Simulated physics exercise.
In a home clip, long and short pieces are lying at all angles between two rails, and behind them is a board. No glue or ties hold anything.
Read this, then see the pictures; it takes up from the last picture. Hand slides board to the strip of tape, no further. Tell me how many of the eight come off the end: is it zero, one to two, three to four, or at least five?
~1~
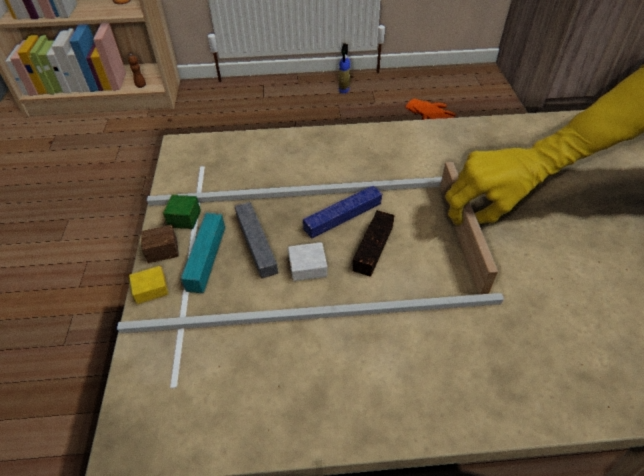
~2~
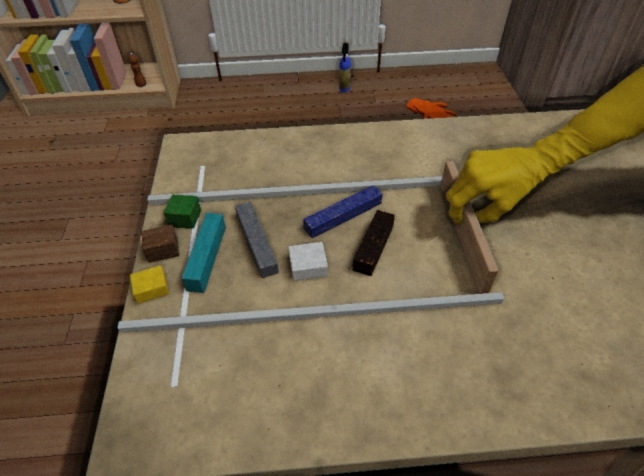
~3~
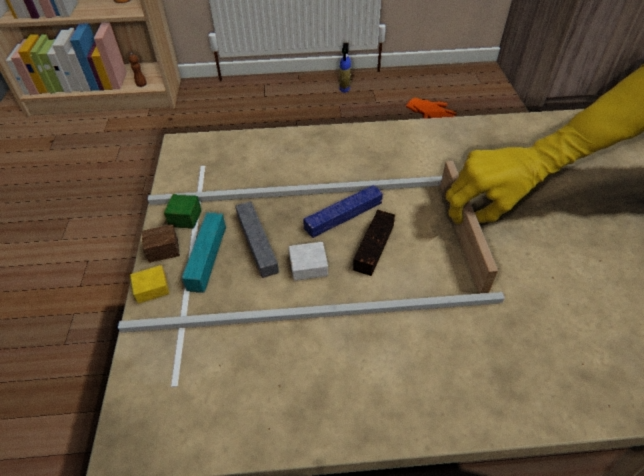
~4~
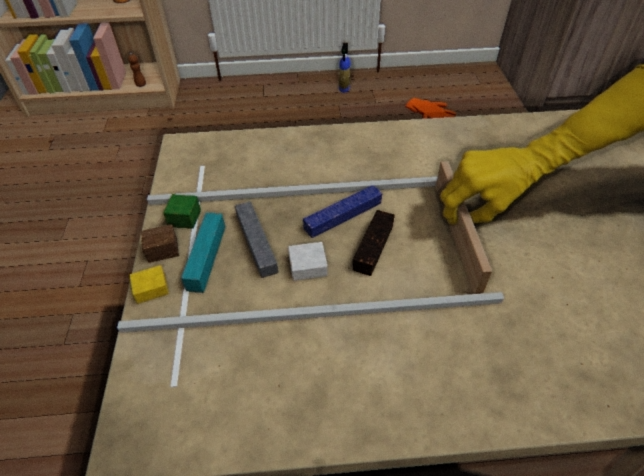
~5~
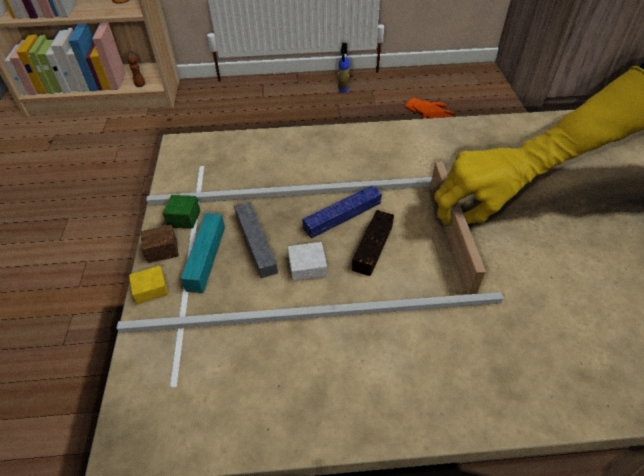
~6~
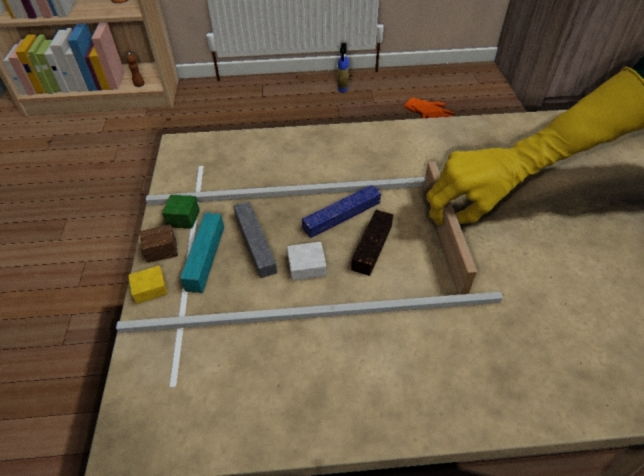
Band: Three to four.
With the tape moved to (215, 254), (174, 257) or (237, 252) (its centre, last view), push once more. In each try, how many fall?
So, one try after another, the floor gets 2, then 5, then 1.
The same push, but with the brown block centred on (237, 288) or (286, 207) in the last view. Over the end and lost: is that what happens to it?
Place by place, it holds on; holds on.
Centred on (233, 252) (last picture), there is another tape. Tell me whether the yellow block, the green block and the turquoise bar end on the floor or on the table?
Yellow block: Goes down; green block: Stays in place; turquoise bar: Stays in place.
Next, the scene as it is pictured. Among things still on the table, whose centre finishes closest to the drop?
Closest at the end: The grey bar.
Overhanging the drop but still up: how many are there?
The tally is 1.
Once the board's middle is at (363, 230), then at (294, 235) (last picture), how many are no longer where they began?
In order, the tallies are 2 and 4.
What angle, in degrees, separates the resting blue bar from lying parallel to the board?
Somewhere near 20 degrees, I'd say.
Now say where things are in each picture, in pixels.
The first picture shows yellow block (149, 285); brown block (160, 244); green block (183, 212); board (465, 224); tape (191, 256).
The second picture shows brown block (161, 243); black bar (374, 242).
The third picture shows green block (183, 211); turquoise bar (205, 251).
The fourth picture shows yellow block (149, 284); grey bar (256, 238).
The fifth picture shows brown block (160, 244); blue bar (343, 211).
The sixth picture shows yellow block (148, 285); brown block (159, 244); green block (181, 211); board (446, 224); tape (190, 255).
Soon after, none off yet; yellow block at rest near (148, 285); brown block at rest near (159, 244); green block at rest near (181, 211).
After that, none off yet; yellow block at rest near (146, 285); brown block at rest near (159, 244); green block at rest near (181, 211).
In the end, the number that fall off is three or four; gone, turquoise bar, green block, brown block and yellow block.
